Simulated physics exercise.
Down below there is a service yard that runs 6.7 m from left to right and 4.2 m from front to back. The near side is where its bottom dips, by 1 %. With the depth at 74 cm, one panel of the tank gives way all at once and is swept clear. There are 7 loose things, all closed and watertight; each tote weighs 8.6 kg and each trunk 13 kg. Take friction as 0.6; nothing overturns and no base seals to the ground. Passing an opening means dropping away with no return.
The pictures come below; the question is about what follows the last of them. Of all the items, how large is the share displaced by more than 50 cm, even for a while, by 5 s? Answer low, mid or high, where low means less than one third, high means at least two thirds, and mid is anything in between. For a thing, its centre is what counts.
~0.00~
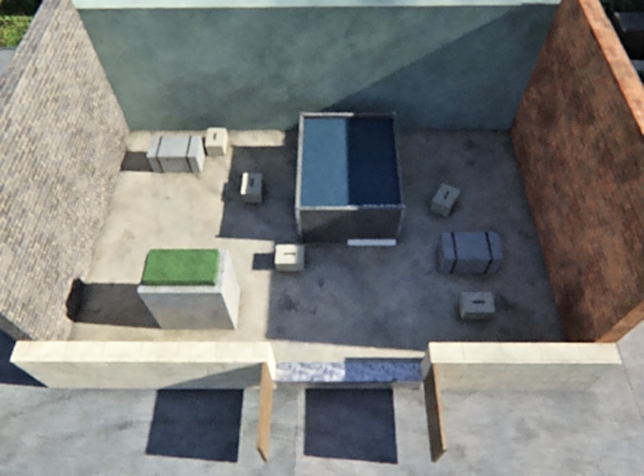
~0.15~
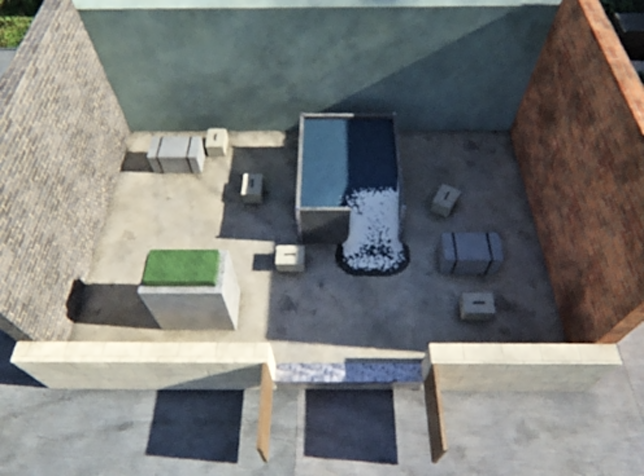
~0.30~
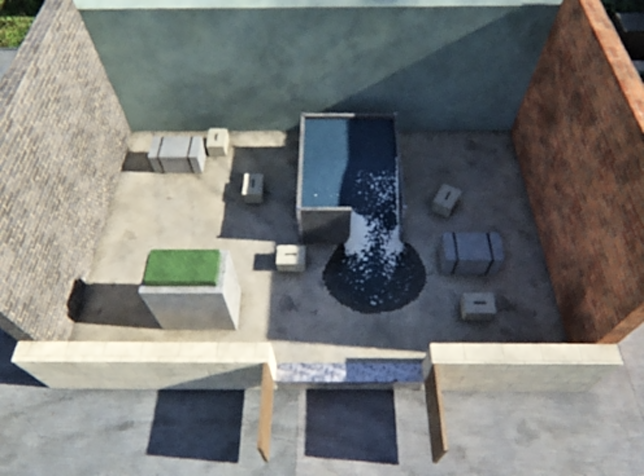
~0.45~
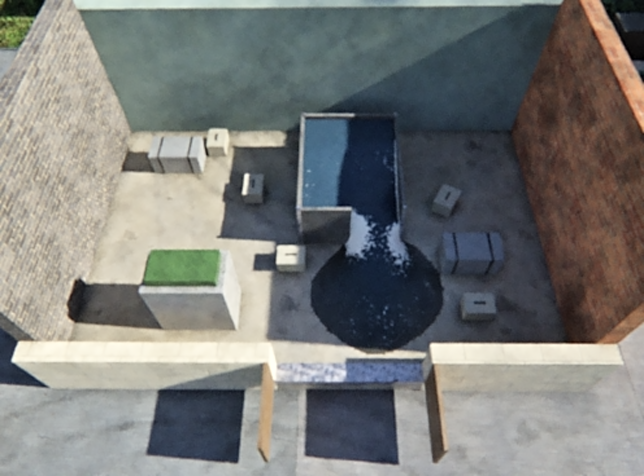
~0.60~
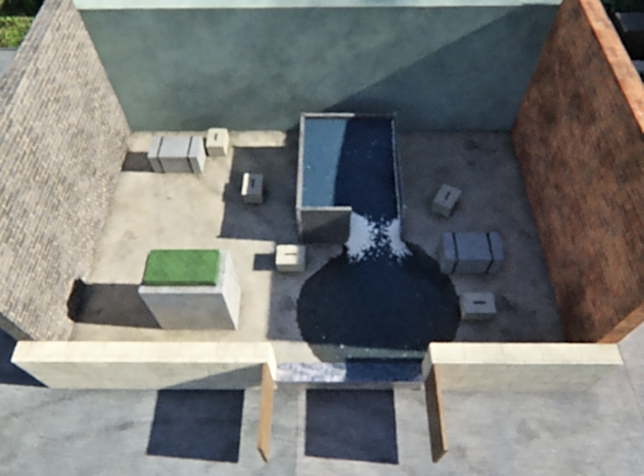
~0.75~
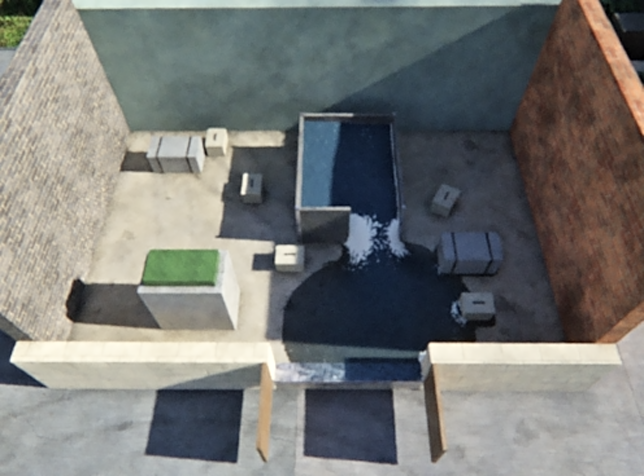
Low.
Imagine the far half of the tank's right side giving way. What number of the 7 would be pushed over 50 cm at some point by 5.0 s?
So the tally would be 3.
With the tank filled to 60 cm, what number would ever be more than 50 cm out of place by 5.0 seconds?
1.
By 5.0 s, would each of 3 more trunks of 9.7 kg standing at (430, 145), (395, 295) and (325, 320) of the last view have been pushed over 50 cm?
First stays inside, second goes beyond, third goes beyond.
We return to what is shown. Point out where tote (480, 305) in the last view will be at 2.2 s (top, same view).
It would be close to (540, 277) by then.
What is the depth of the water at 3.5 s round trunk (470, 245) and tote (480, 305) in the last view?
About 3 and 5 cm.
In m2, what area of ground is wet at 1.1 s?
About 7.5 m2 is covered.
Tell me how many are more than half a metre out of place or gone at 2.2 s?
1.
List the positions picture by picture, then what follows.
The first picture shows a tote at (290, 254), on the bottom; a tote at (446, 195) rests on the ground; water covers 2.6 m2; 0 of 7 have shifted.
The second picture shows a tote at (290, 255) rests on the ground; a tote at (447, 196), on the bottom; 3.1 m2 under water; 0 of 7 have shifted.
The third picture shows a tote at (291, 254), on the bottom; a tote at (447, 196), on the bottom; water covers 3.9 m2; 0 of 7 have shifted.
The fourth picture shows a tote at (291, 255) rests on the ground; a tote at (448, 196) rests on the ground; 4.9 m2 under water; 0 of 7 have shifted.
The fifth picture shows a tote at (291, 254), on the bottom; a tote at (447, 196) rests on the ground; 6.2 m2 under water; 0 of 7 have shifted.
The sixth picture shows a tote at (290, 254), on the bottom; a tote at (446, 196) rests on the ground; 6.8 m2 under water; 0 of 7 have shifted.
After 1.1 s 0 of 7 are over 50 cm from their spots; 0 afloat.
After 2.2 s 1 of 7 are over 50 cm from their spots; 0 afloat.
After 3.5 s 1 of 7 are over 50 cm from their spots; 0 afloat.
After 5.0 s 2 of 7 are over 50 cm from their spots, and 2 have been at some point; 1 afloat.
